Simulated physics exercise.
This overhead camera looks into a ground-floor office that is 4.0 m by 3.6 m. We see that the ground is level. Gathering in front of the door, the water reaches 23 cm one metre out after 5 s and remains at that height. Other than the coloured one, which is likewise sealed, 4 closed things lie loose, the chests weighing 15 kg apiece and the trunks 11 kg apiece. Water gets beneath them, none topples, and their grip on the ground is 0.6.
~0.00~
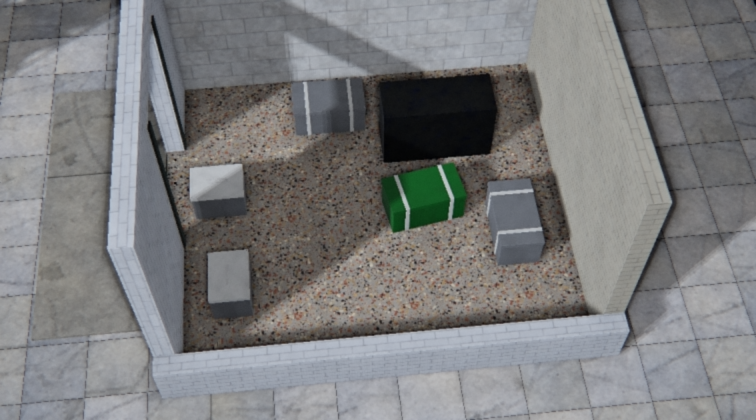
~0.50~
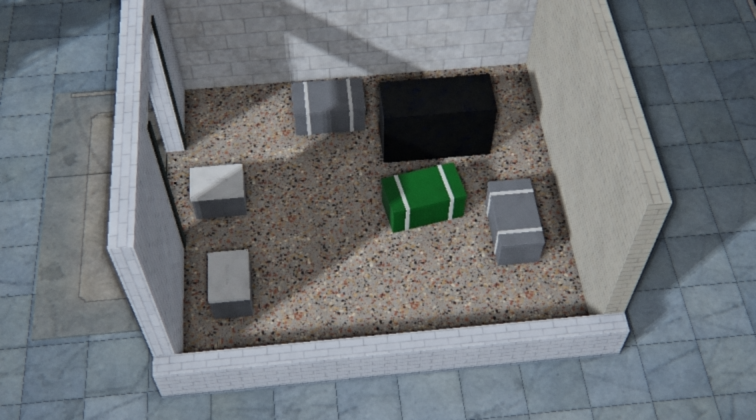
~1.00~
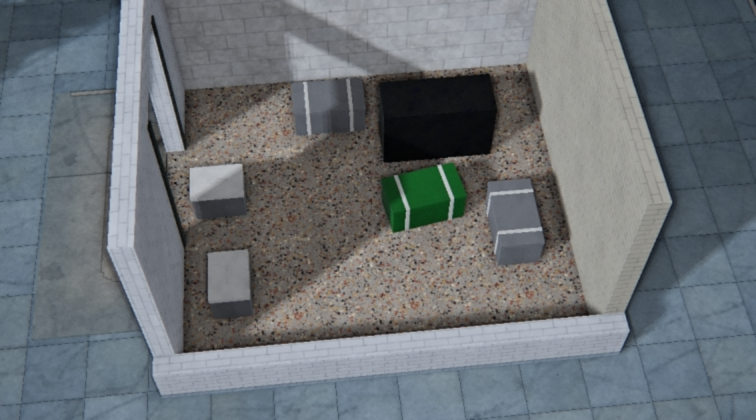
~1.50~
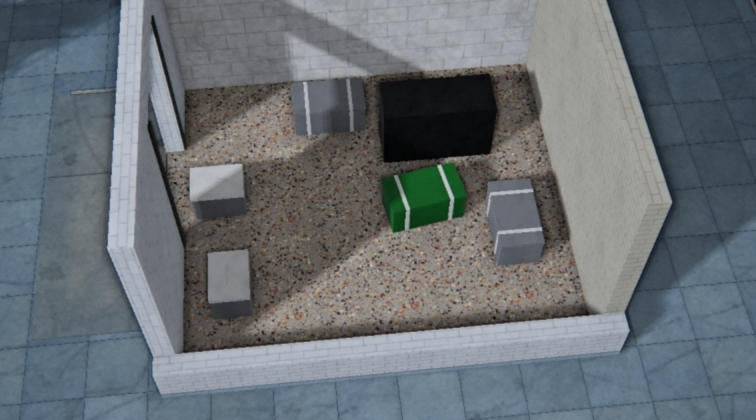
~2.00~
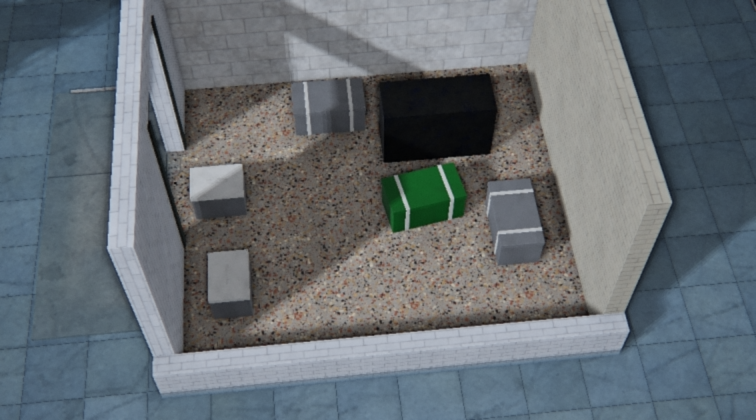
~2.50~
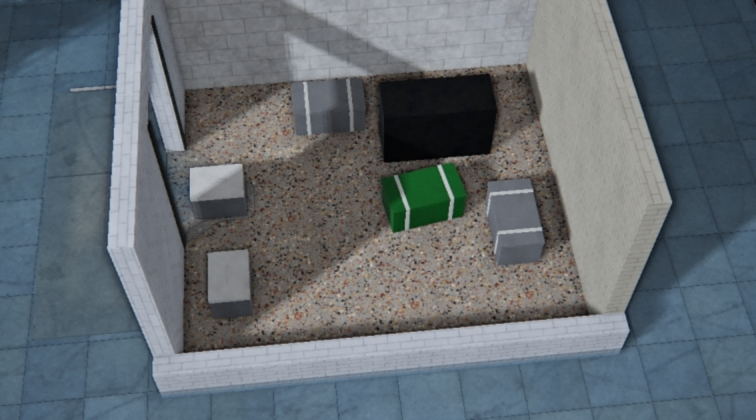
Green trunk with white straps sitting motionless among grey and black boxes on a speckled floor inside a roofless, pale-walled room.
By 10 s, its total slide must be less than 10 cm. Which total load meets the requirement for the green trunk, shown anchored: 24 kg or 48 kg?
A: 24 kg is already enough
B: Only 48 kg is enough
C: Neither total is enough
B.
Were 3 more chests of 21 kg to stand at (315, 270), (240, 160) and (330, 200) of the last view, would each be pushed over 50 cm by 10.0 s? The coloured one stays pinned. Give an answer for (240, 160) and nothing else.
Its shift comes out greater than that.
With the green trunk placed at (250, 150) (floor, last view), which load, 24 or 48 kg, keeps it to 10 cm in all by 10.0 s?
Looking at the loads, only the heavier keeps it.
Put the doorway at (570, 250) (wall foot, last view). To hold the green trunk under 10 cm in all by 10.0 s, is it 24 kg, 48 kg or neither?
Then only the larger load is enough.
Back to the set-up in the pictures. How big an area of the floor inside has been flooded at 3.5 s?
Flooded: Near 2.0 m2.
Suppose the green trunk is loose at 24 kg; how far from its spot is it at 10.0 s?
It would be some 80 cm from its spot.
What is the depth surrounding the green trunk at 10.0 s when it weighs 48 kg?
Something like 11 centimetres.
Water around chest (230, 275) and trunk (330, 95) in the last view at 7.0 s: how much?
About 2 and 6 cm.
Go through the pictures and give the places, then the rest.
The first picture shows the green trunk at (424, 187) rests on the ground; water covers 0.0 m2; 0 of 5 have shifted.
The second picture shows the green trunk at (424, 187), on the bottom; water covers 0.0 m2; 0 of 5 have shifted.
The third picture shows the green trunk at (424, 187), on the bottom; 0.0 m2 under water; 0 of 5 have shifted.
The fourth picture shows the green trunk at (424, 187), on the bottom; 0.0 m2 under water; 0 of 5 have shifted.
The fifth picture shows the green trunk at (424, 187), on the bottom; water covers 0.0 m2; 0 of 5 have shifted.
The sixth picture shows the green trunk at (424, 187), on the bottom; 0.3 m2 under water; 0 of 5 have shifted.
After 3.5 s the green trunk would be 0 cm from its start with 24 kg and 0 cm from its start with 48 kg; 0 cm of water round it then.
After 4.5 s the green trunk would be 0 cm from its start with 24 kg and 0 cm from its start with 48 kg; 0 cm of water round it then.
After 7.0 s the green trunk would be 5 cm from its start with 24 kg and 0 cm from its start with 48 kg; 4 cm of water round it then.
After 10.0 s the green trunk would be 80 cm from its start with 24 kg and 0 cm from its start with 48 kg; 11 cm of water round it then.
